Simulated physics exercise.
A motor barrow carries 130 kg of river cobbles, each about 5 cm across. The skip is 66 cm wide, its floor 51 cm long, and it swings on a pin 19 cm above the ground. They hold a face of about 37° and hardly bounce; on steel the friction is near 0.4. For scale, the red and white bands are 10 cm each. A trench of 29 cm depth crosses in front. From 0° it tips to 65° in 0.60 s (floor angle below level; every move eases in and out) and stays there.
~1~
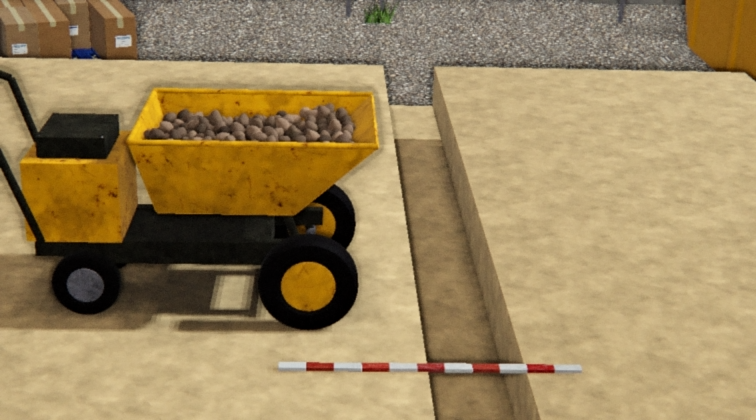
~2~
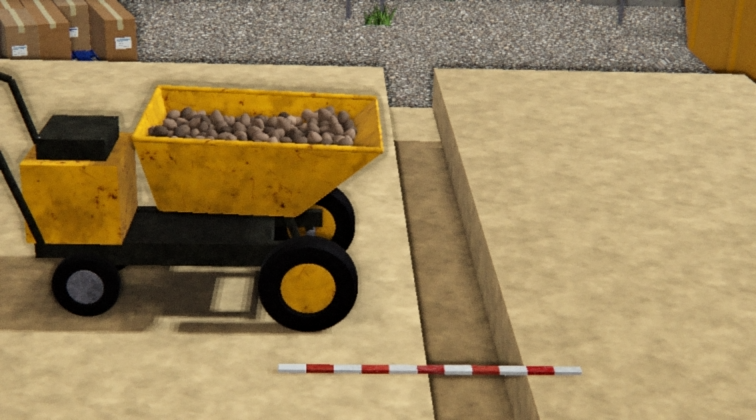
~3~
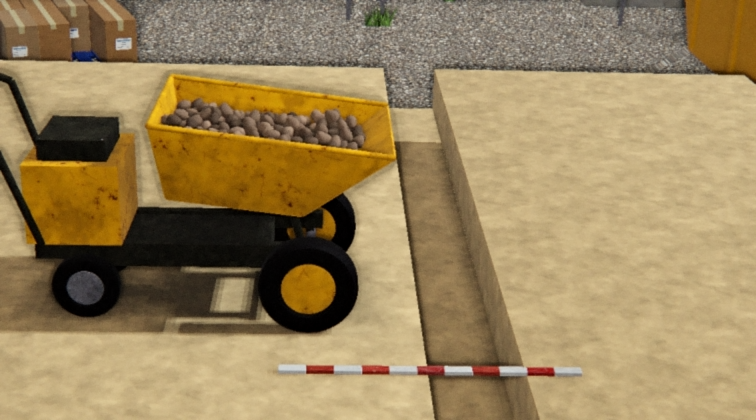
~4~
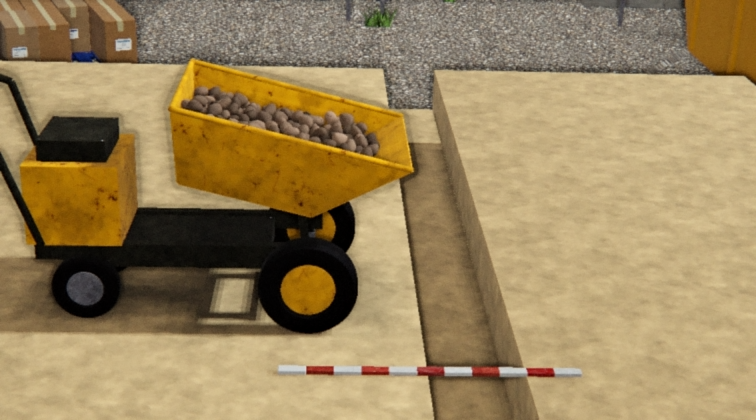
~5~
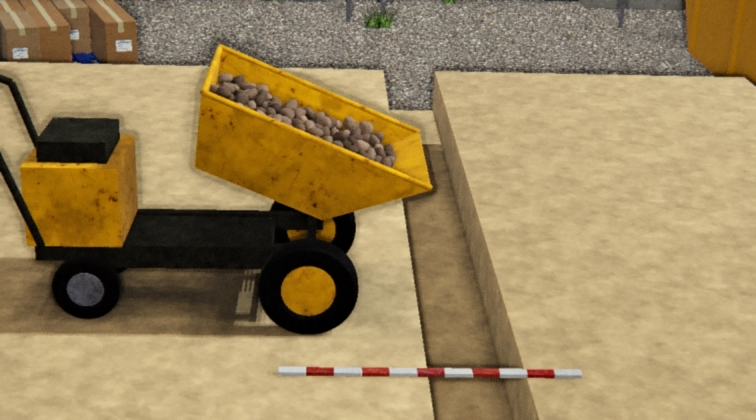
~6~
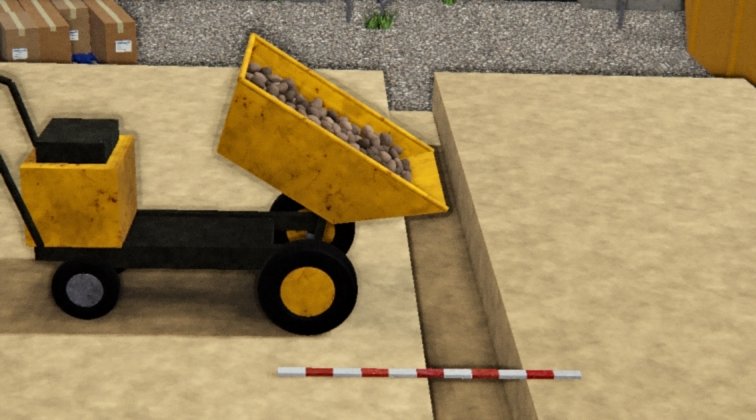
A yellow motor barrow loaded with brown cobbles stands on pale, sandy ground beside a trench, seen from the side and slightly above. Its black chassis and yellow-hubbed front wheel sit left of the trench, with a red-and-white banded pole in the foreground and cardboard boxes and grey gravel behind. The skip tilts steadily forward to the right, its rear rising and lip lowering, while the barrow and camera stay still.
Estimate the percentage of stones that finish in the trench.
Roughly 35 per cent ends in the trench.
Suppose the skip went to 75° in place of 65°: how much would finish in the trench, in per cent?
It would be near 45 per cent.
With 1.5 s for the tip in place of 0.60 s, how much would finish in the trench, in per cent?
Then about 55 per cent.
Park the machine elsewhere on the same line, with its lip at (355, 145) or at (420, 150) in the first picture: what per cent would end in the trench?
Near 55 per cent from the first place, 10 from the second.
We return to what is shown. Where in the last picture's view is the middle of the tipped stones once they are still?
Near (545, 298).
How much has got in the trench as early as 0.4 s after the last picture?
About 15 per cent by then.
Then, 0.1 s after the last picture the floor is at 55°, 100 % in the skip; the foremost stones are at (444, 220).
Then, 0.4 s after the last picture the floor is at 65°, 77 % in the skip, 13 % in the trench, 11 % past the trench; the foremost stones are at (538, 288).
Then, 0.7 s after the last picture the floor is at 65°, 17 % in the skip, 19 % in the trench, 64 % past the trench; the foremost stones are at (722, 302).
Then, 2.7 s after the last picture the floor is at 65°, 0 % in the skip, 35 % in the trench, 65 % past the trench; the foremost stones are past the picture's edge.
